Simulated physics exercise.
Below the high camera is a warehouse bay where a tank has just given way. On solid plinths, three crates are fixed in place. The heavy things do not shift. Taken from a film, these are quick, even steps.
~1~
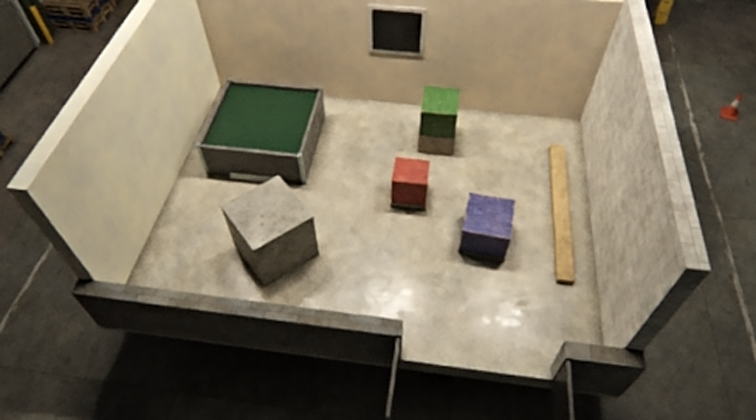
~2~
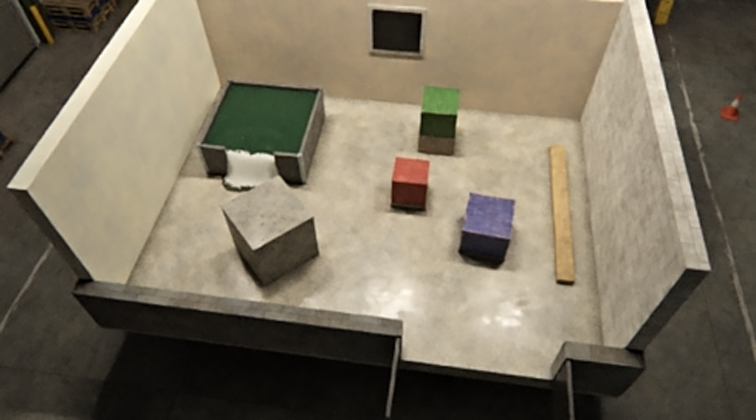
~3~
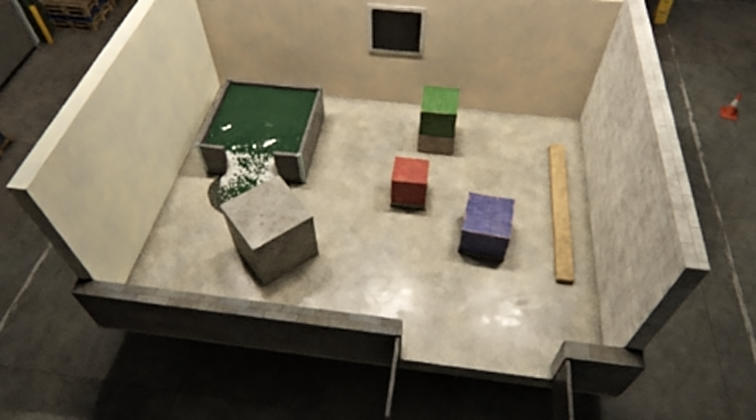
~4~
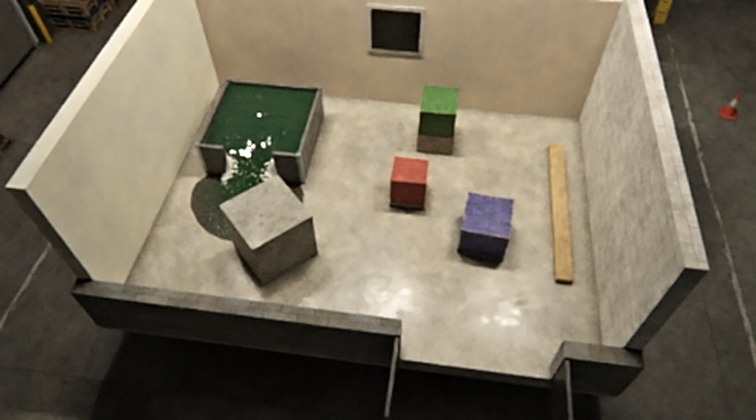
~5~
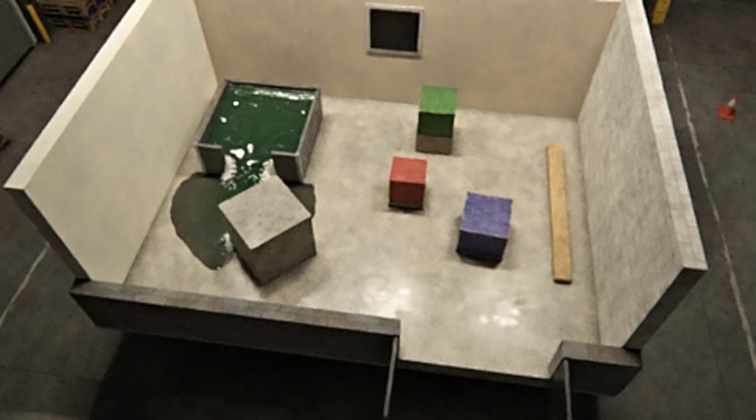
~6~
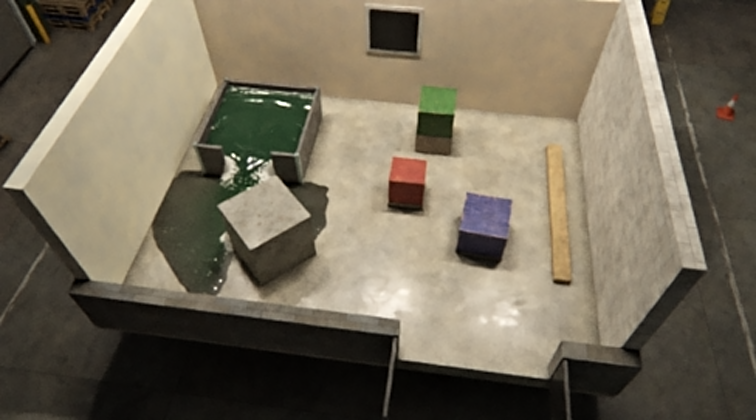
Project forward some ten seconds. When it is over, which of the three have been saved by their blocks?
The green crate is out of reach of the water. The red crate is out of reach of the water. The blue crate is within reach of the water.
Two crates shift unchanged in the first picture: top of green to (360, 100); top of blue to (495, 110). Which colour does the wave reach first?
I say the crate marked red.
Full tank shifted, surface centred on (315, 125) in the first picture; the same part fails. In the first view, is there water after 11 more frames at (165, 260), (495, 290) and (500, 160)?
First drenched; next drenched; last unwetted.
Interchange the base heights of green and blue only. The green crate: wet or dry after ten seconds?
With the swap, the green crate is flooded.
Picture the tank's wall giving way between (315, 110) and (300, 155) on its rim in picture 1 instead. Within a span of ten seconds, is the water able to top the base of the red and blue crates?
First the red crate: It gets reached; then the blue crate: It gets reached.
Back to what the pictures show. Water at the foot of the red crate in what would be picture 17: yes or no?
By then the red crate has been hit.
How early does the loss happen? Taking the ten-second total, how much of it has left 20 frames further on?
Around 0 percent.
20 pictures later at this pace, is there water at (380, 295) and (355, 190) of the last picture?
Taking the two points in turn, the first is waterlogged and the second is waterlogged.
A moment on, water covers 20 % of the floor; the green crate not reached, the red crate not reached, the blue crate not reached.
Next, water covers 30 % of the floor; the green crate not reached, the red crate water round its plinth, the blue crate not reached.
Then, water covers 45 % of the floor; the green crate water round its plinth, the red crate water round its plinth, the blue crate water round its plinth.
Later, water covers 75 % of the floor; the green crate water round its plinth, the red crate water round its plinth, the blue crate water round its plinth.
In the end, water covers 95 % of the floor; the green crate stayed above the water, the red crate stayed above the water, the blue crate was topped.
